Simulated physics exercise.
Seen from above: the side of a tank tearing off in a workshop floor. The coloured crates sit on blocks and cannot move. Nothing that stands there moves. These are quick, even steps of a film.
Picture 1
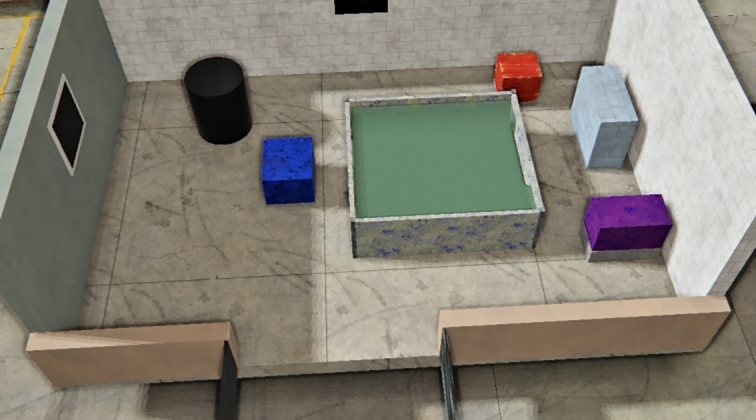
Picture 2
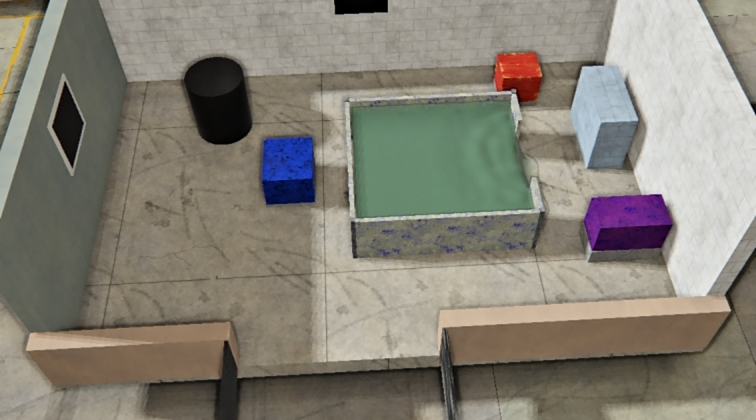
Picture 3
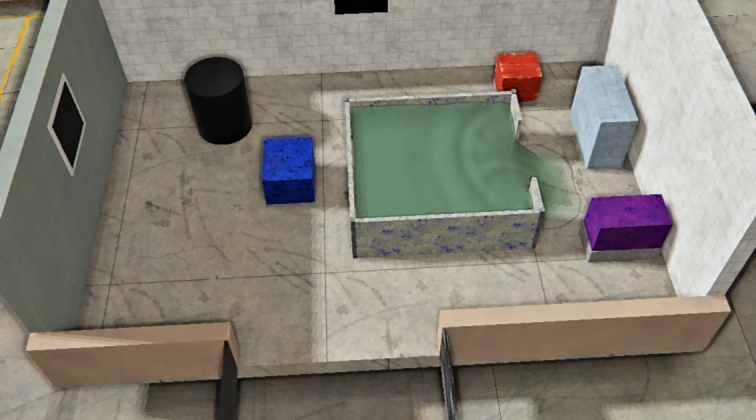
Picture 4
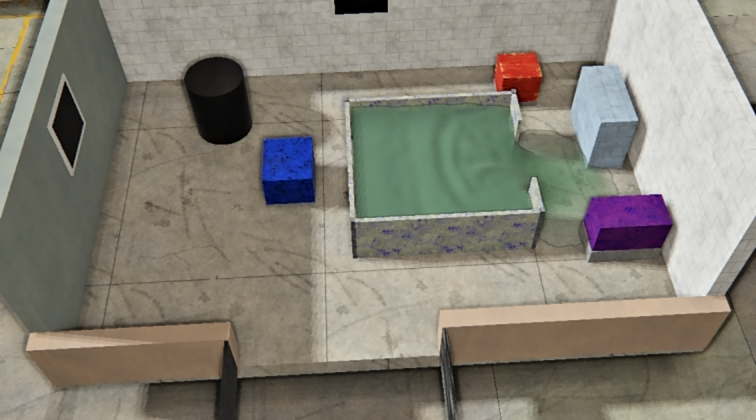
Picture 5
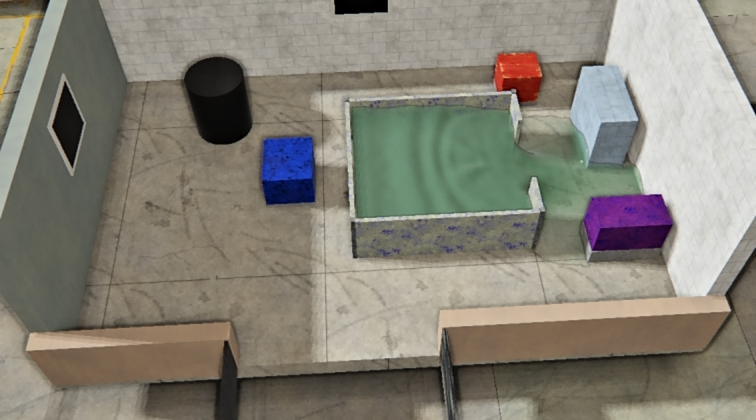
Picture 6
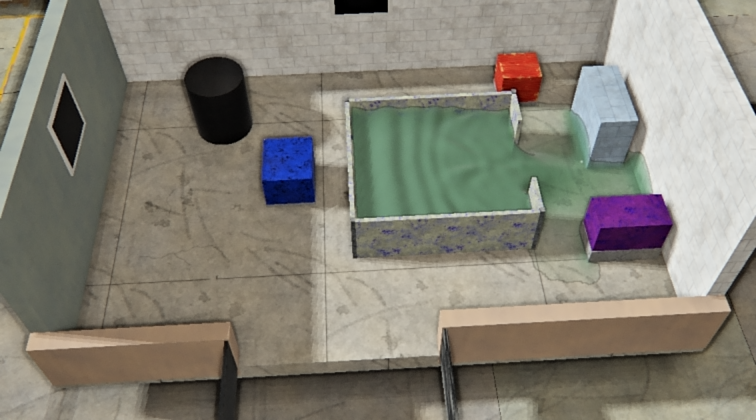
At the start, green liquid lies still in an open tank on a workshop floor, with boxes and a black cylinder around it. Then part of the tank's right side opens, and liquid pours through the gap, rippling behind it and spreading across the floor between the pale and purple boxes.
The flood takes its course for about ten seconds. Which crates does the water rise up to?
One by one: The purple crate is soaked; the blue crate is soaked; the red crate is soaked.
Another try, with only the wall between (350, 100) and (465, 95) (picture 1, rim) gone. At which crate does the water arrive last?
I say the crate marked purple.
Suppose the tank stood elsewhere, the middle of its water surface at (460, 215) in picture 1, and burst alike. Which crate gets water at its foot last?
That is the blue one.
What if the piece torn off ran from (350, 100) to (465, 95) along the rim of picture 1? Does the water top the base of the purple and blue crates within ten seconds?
The purple one is spared, the blue one is topped.
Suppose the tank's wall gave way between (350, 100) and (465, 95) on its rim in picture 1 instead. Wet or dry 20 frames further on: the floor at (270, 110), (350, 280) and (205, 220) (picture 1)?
As listed: Flooded, dry, under water.
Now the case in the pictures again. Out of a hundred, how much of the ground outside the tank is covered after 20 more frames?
Near 45 in a hundred.
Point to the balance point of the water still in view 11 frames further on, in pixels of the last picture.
Roughly at (500, 183).
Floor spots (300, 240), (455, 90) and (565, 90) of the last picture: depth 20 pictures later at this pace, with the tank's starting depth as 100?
In turn 0, 6 and 35 in a hundred.
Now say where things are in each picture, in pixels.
Still water in the open tank at (438, 156), in the first frame.
The front is at a hidden place, out from the gap at (519, 175), in the second frame.
Water pours out at (519, 176) and has run to (573, 212), in the third frame.
The front is at (611, 194), out from the gap at (519, 176), in the fourth frame.
Water pours out at (519, 176) and has run to a hidden place, in the fifth frame.
The front is at a hidden place, out from the gap at (519, 175), in the sixth frame.
A moment on, water covers 20 % of the floor; the purple crate water round its plinth, the blue crate not reached, the red crate water round its plinth.
Next, water covers 25 % of the floor; the purple crate water round its plinth, the blue crate not reached, the red crate water round its plinth.
Then, water covers 45 % of the floor; the purple crate water round its plinth, the blue crate not reached, the red crate water round its plinth.
Later, water covers 90 % of the floor; the purple crate water round its plinth, the blue crate water round its plinth, the red crate water round its plinth.
In the end, water covers 100 % of the floor; the purple crate was topped, the blue crate was topped, the red crate was topped.
